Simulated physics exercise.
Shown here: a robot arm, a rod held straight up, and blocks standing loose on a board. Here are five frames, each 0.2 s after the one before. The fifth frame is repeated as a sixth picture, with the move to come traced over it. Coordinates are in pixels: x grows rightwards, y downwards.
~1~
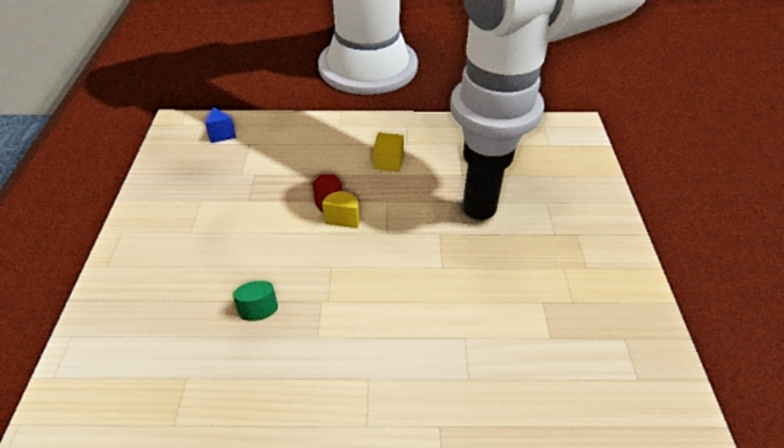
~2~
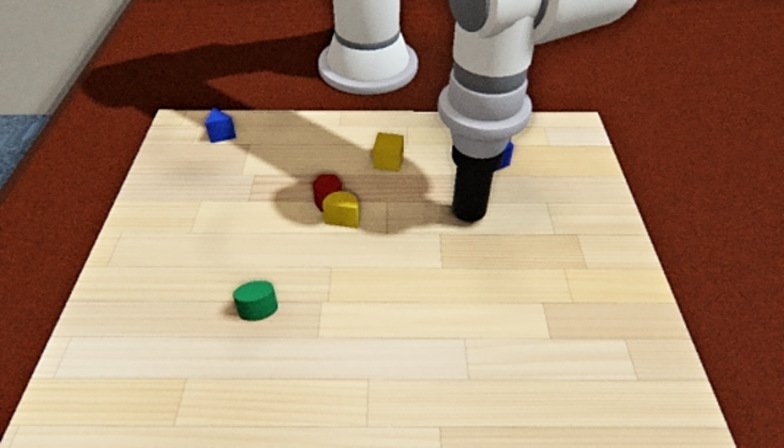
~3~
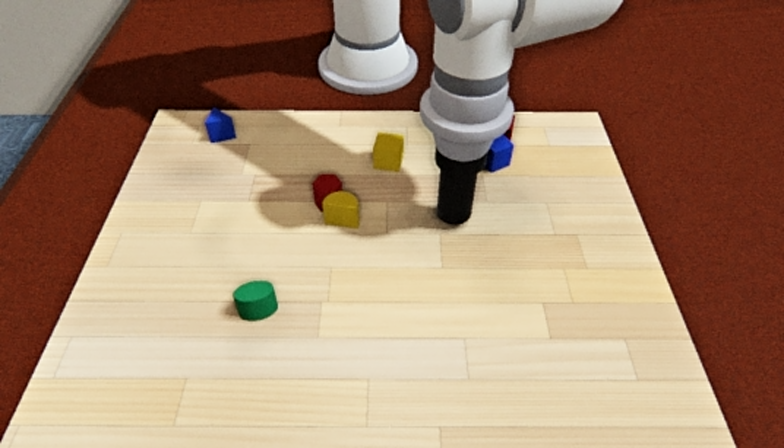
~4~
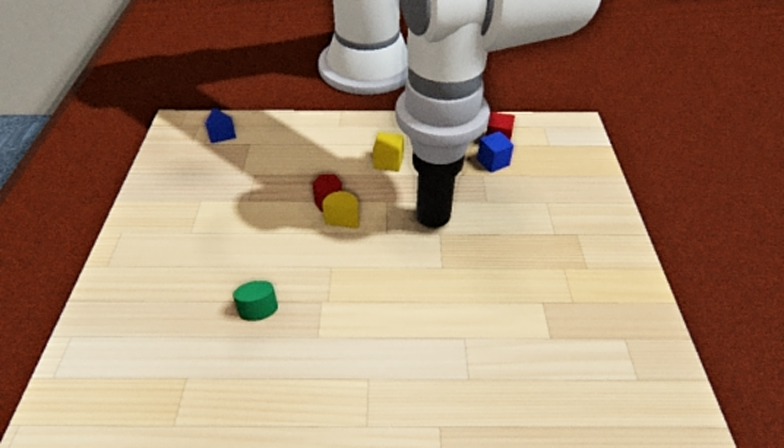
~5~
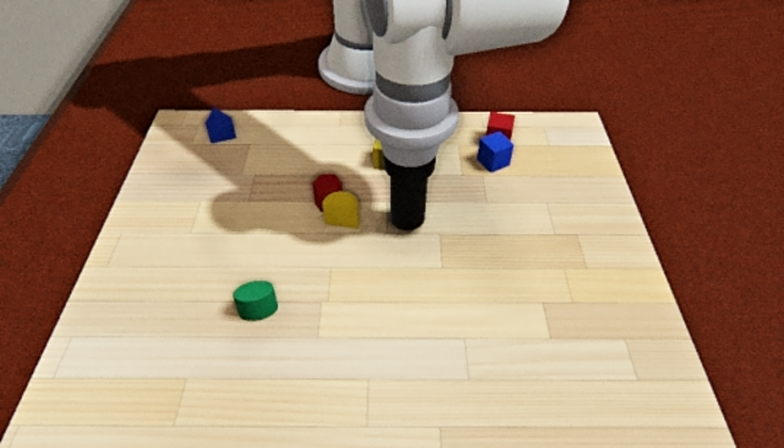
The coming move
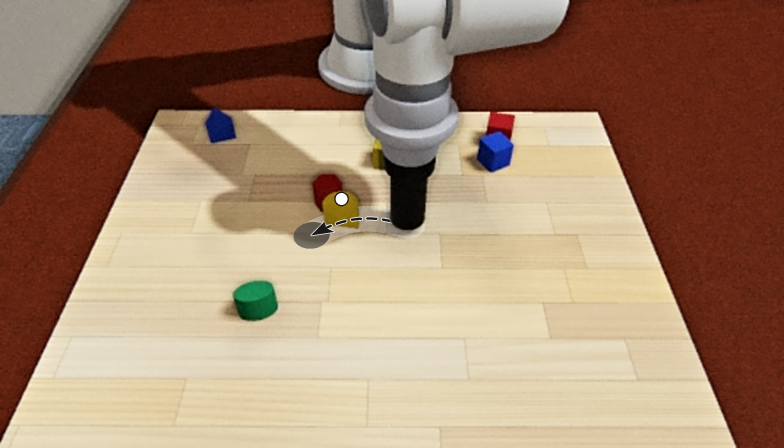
At first, a robot arm holds a black rod upright near the right side of a wooden board scattered with small colored blocks. The rod then slides steadily left, uncovering a blue block and a red one behind it, and nears the yellow and red pair while every block stays still.
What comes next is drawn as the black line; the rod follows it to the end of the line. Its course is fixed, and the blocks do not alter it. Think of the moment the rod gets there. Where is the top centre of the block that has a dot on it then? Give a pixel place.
It is going to be at (283, 203).
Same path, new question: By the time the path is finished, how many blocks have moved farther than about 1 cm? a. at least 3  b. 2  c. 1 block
I'll go with c - 1 block.
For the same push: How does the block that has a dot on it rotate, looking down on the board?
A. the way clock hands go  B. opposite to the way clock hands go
A
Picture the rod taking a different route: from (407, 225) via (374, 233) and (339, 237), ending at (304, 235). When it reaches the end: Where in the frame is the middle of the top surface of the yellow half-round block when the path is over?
Its top middle is near (301, 191).
The line goes from (407, 225) by way of (375, 219) and (342, 222) to (312, 235); the dot is on the yellow half-round block.
On the path given first. One third of the way, rod at (374, 211); nothing pushed yet.
Two thirds of the way, rod at (340, 215); yellow half-round block at (306, 200), turned 15° clockwise.
At the end, rod at (311, 228); red hexagon unmoved; yellow half-round block at (282, 203), turned 75° clockwise.
